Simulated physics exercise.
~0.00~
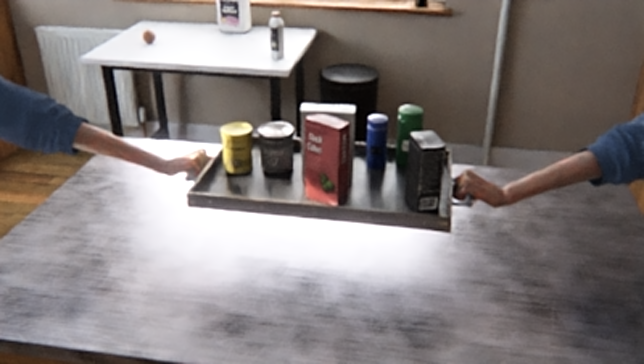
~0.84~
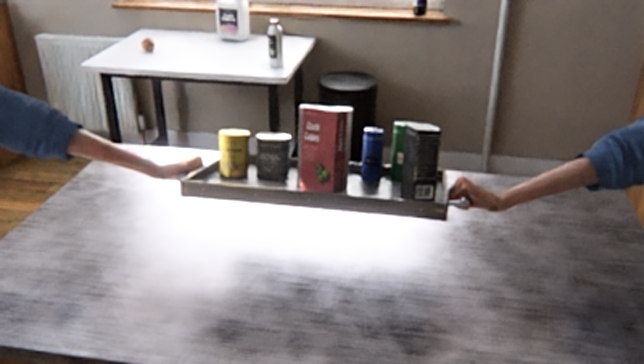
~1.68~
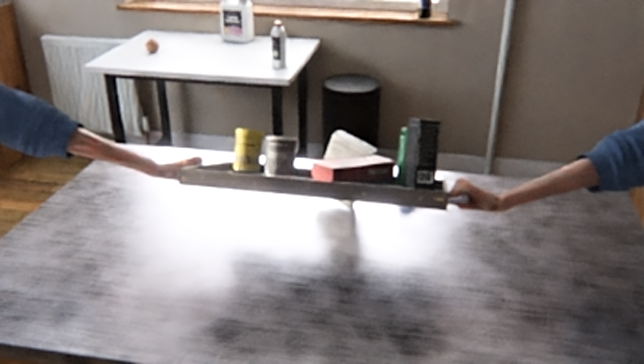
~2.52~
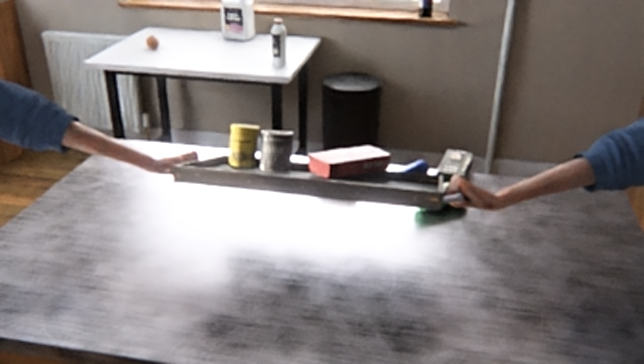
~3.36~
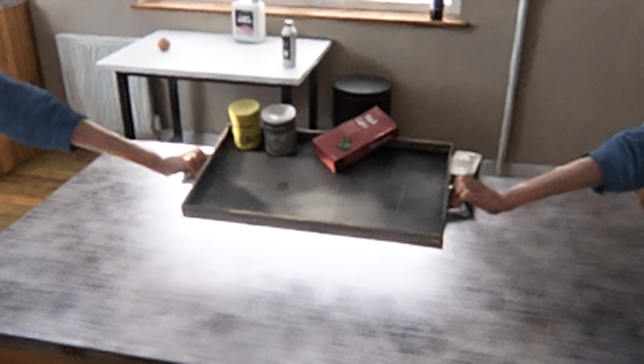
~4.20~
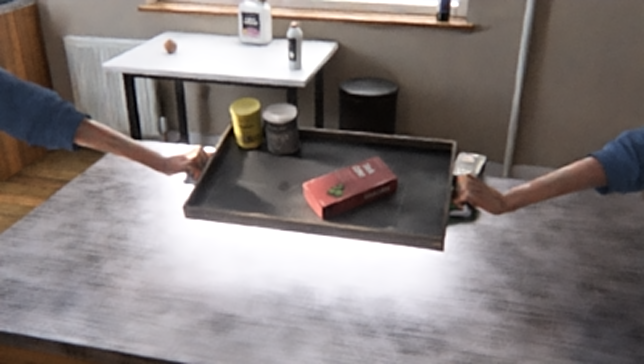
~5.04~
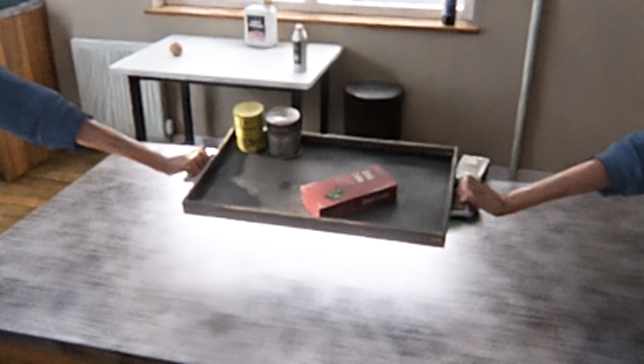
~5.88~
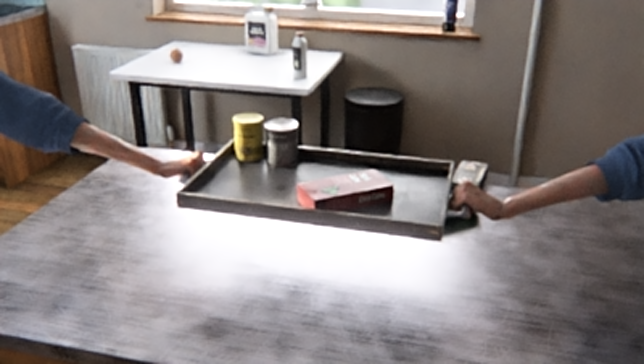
A loaded tray held by two hands tips far edge down, toppling the red packet while the blue shaker, white packet, green jar and black carton leave it, then tilts the other way, sliding the packet nearer, and levels with two tins still upright.
